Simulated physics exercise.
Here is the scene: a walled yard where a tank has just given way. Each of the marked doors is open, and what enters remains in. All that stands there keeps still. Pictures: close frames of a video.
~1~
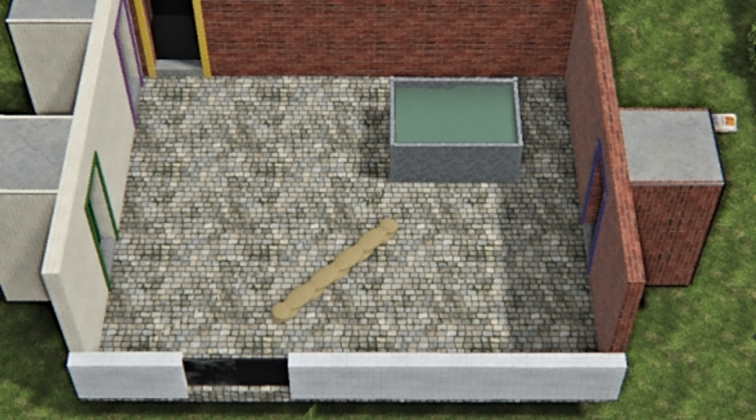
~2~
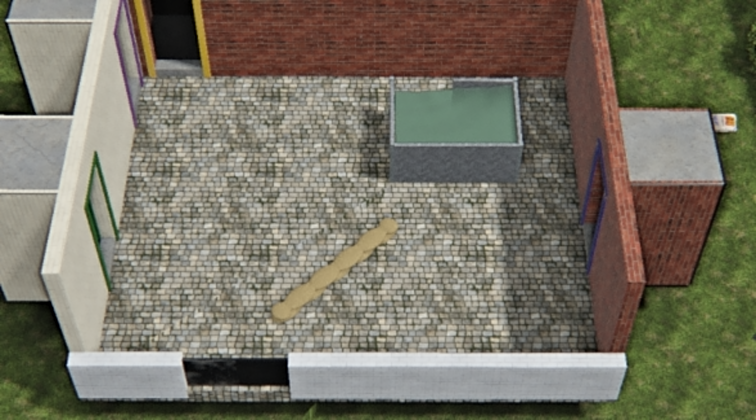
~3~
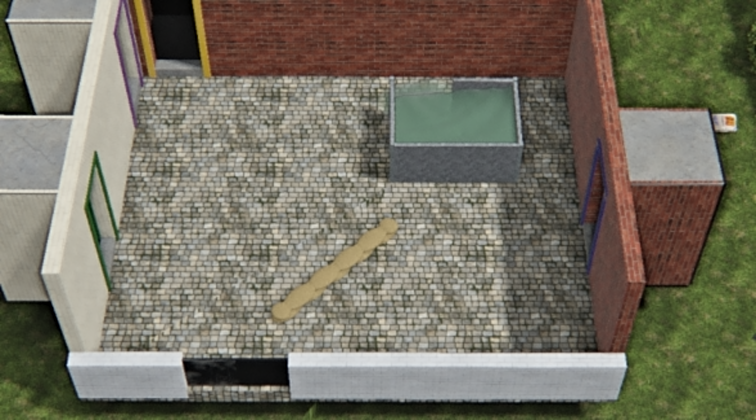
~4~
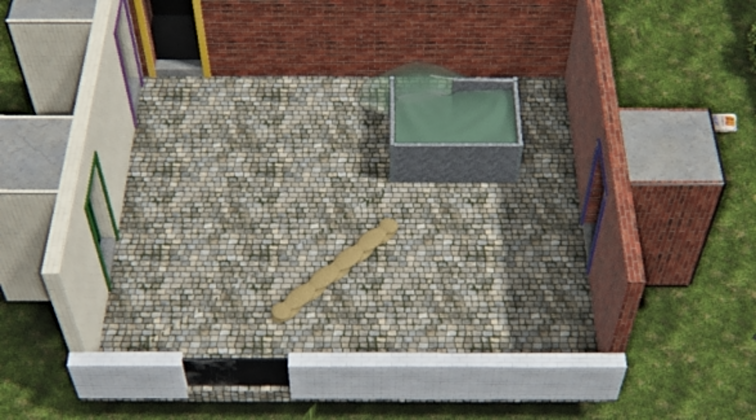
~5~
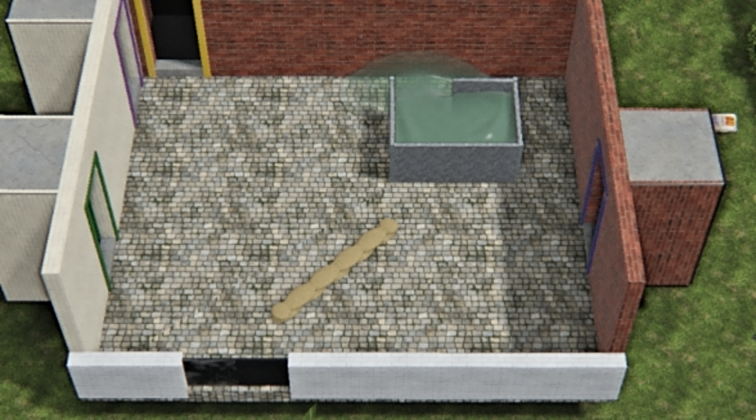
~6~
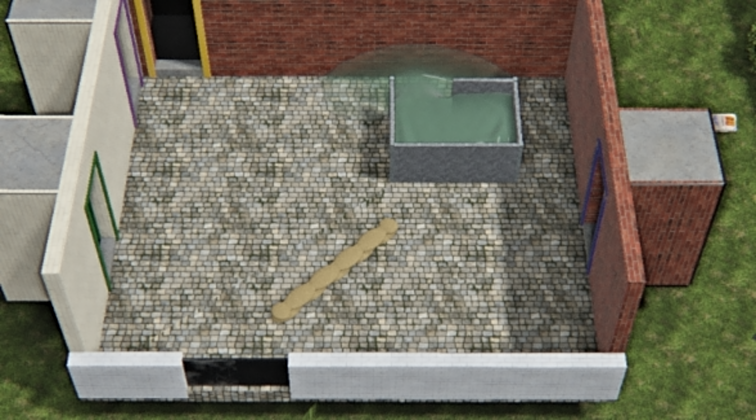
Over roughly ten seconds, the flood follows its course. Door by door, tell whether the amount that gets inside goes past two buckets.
Door by door: The blue door stays at two buckets or less, the green door stays at two buckets or less, the purple door stays at two buckets or less, the yellow door stays at two buckets or less.
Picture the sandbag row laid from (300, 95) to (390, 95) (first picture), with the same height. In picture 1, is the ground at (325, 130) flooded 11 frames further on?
Result: Inundated.
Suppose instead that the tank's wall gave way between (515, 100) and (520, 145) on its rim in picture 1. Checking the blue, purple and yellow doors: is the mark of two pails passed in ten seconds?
Blue door lets more in, purple door is under, yellow door keeps below it.
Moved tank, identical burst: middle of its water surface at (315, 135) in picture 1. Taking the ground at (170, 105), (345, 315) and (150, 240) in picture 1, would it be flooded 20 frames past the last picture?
In order: Submerged, untouched, submerged.
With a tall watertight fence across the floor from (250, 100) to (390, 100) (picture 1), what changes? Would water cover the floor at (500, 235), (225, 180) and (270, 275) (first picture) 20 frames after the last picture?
Log, spots one to three: Swamped; swamped; spared.
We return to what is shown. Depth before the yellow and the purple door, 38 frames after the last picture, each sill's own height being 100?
Some 70 percent and then some 40 percent.
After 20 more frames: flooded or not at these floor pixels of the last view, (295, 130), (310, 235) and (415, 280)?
In that order the points end up soaked, high and dry and high and dry.
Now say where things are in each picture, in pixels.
In the first frame, the open tank at (455, 115) is whole and still.
In the second frame, the front is at (389, 113), out from the gap on the open tank's far side.
In the third frame, water pours out on the open tank's far side and has run to a hidden place.
In the fourth frame, the front is at (469, 78), out from the gap on the open tank's far side.
In the fifth frame, water pours out on the open tank's far side and has run to (347, 77).
In the sixth frame, water pours out on the open tank's far side and has run to (321, 77).
A moment on, water covers 15 % of the floor; the blue door not reached, the green door not reached, the purple door not reached, the yellow door not reached.
Next, water covers 30 % of the floor; the blue door wet at the sill, nothing in, the green door not reached, the purple door wet at the sill, nothing in, the yellow door wet at the sill, nothing in.
Then, water covers 50 % of the floor; the blue door wet at the sill, nothing in, the green door wet at the sill, nothing in, the purple door under two buckets in, the yellow door wet at the sill, nothing in.
Later, water covers 75 % of the floor; the blue door wet at the sill, nothing in, the green door wet at the sill, nothing in, the purple door under two buckets in, the yellow door under two buckets in.
In the end, water covers 90 % of the floor; the blue door wet at the sill, nothing in, the green door wet at the sill, nothing in, the purple door under two buckets in, the yellow door under two buckets in.
